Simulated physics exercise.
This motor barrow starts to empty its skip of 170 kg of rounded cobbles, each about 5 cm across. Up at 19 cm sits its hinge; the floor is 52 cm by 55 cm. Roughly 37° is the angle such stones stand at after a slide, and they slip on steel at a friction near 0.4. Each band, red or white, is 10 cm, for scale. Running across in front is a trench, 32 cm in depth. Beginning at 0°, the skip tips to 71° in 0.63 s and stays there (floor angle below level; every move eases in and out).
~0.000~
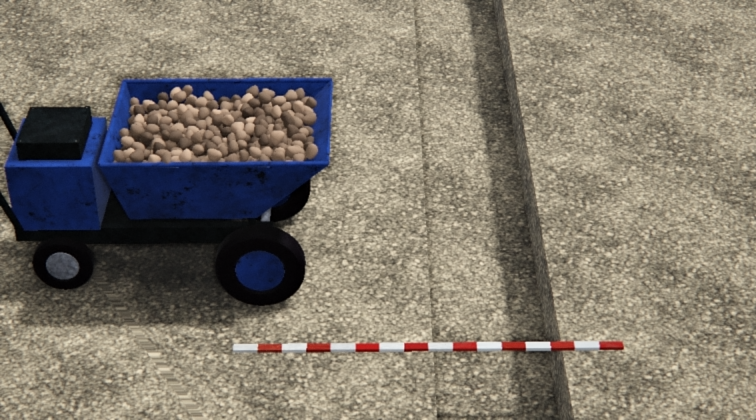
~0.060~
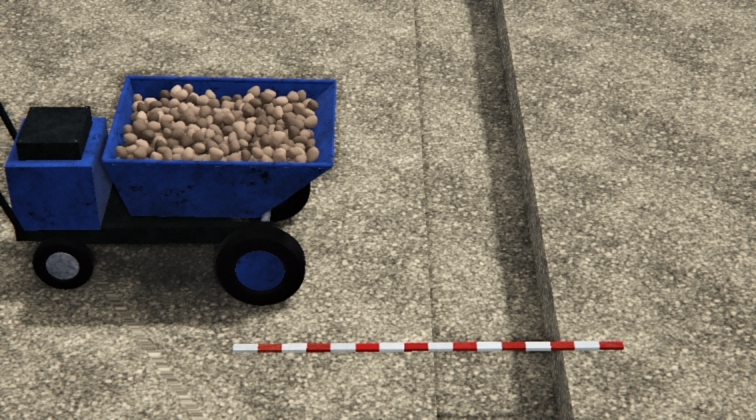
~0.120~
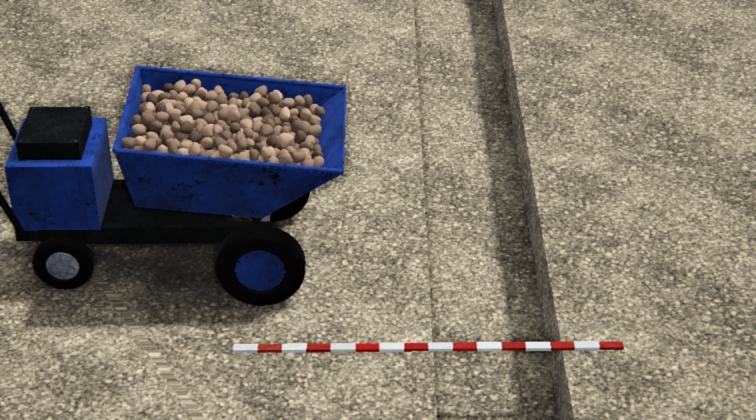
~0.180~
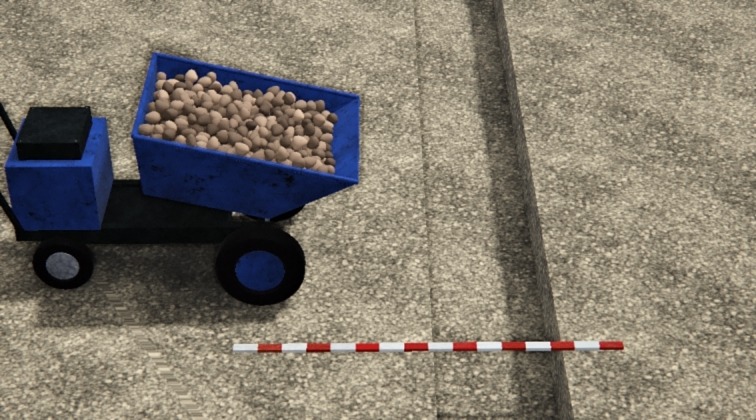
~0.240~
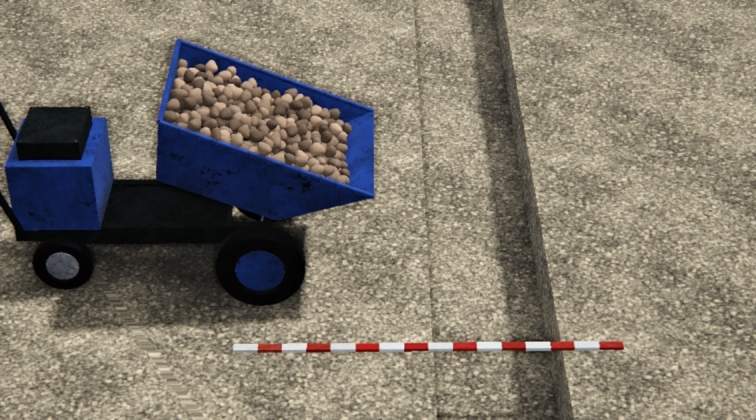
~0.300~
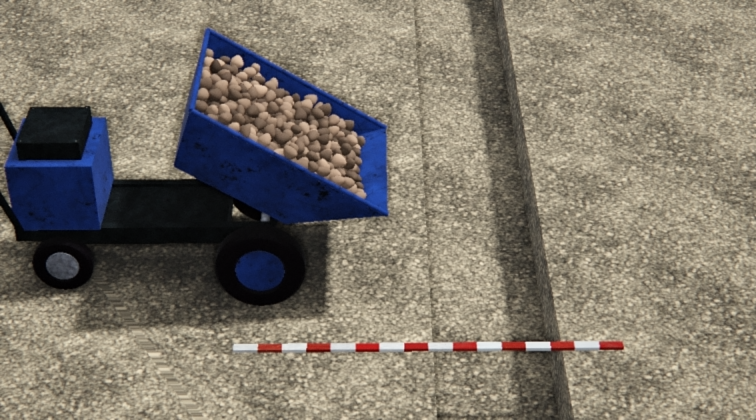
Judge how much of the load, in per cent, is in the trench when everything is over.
I judge it at about 85 per cent.
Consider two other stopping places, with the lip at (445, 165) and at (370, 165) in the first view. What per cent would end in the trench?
Some 50 and some 100 per cent, in that order.
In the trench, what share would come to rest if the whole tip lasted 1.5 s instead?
Something close to 80 per cent.
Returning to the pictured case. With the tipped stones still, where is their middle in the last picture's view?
Resting centre: About (491, 300).
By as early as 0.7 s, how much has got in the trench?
Around 25 per cent of it, at that instant.
After 0.5 s the floor is at 60°; 100 % in the skip; the foremost stones are at (402, 222).
After 0.7 s the floor is at 71°; 66 % in the skip, 6 % short of the trench, 27 % in the trench; the foremost stones are at (504, 305).
After 1.1 s the floor is at 71°; 18 % in the skip, 7 % short of the trench, 75 % in the trench; the foremost stones are at (535, 290).
After 3.0 s the floor is at 71°; 8 % in the skip, 7 % short of the trench, 85 % in the trench; the foremost stones are at (537, 285).
